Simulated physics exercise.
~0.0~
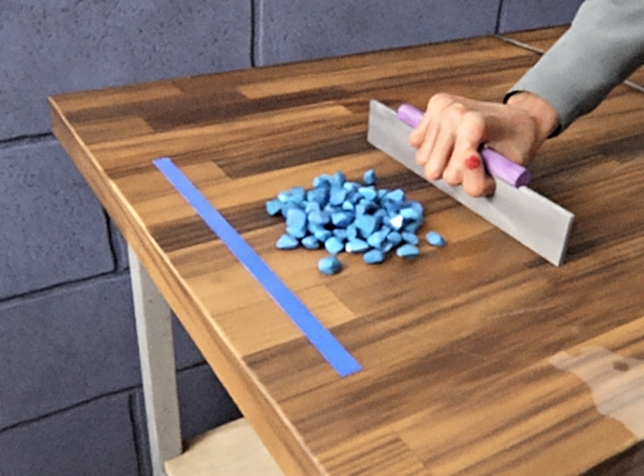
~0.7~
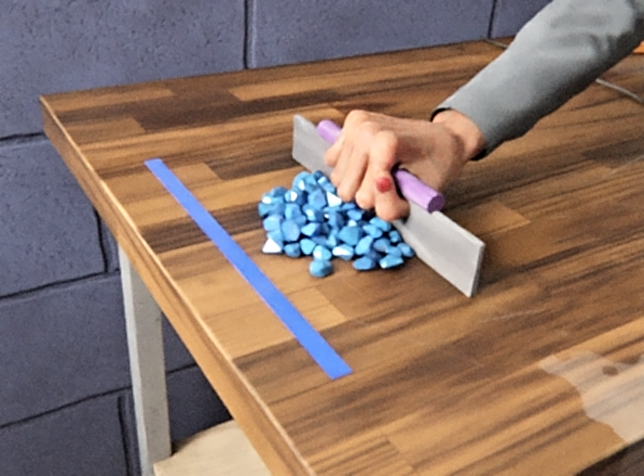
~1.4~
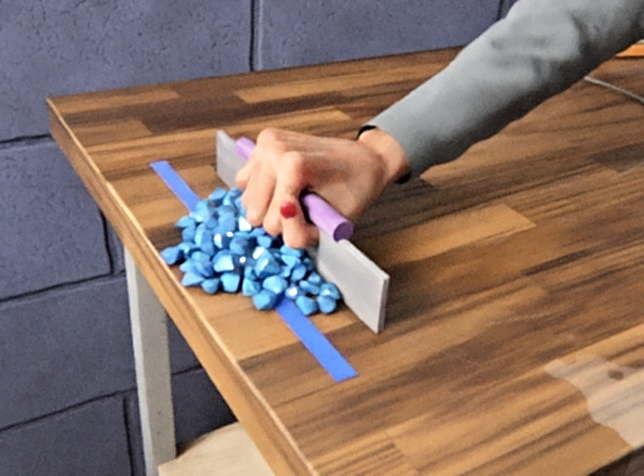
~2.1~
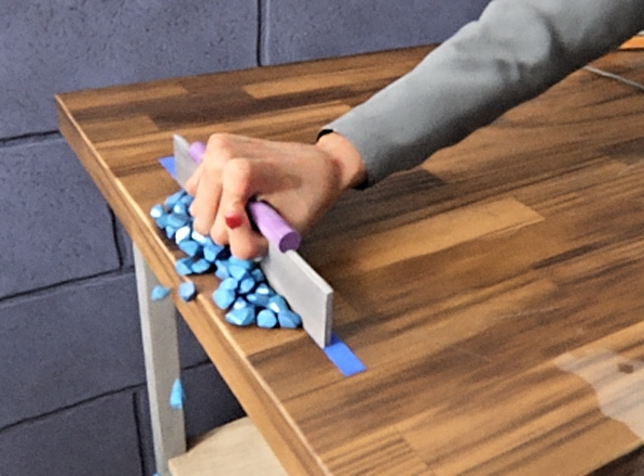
On a wooden table, a hand scrapes blue stones left past tape until some fall.
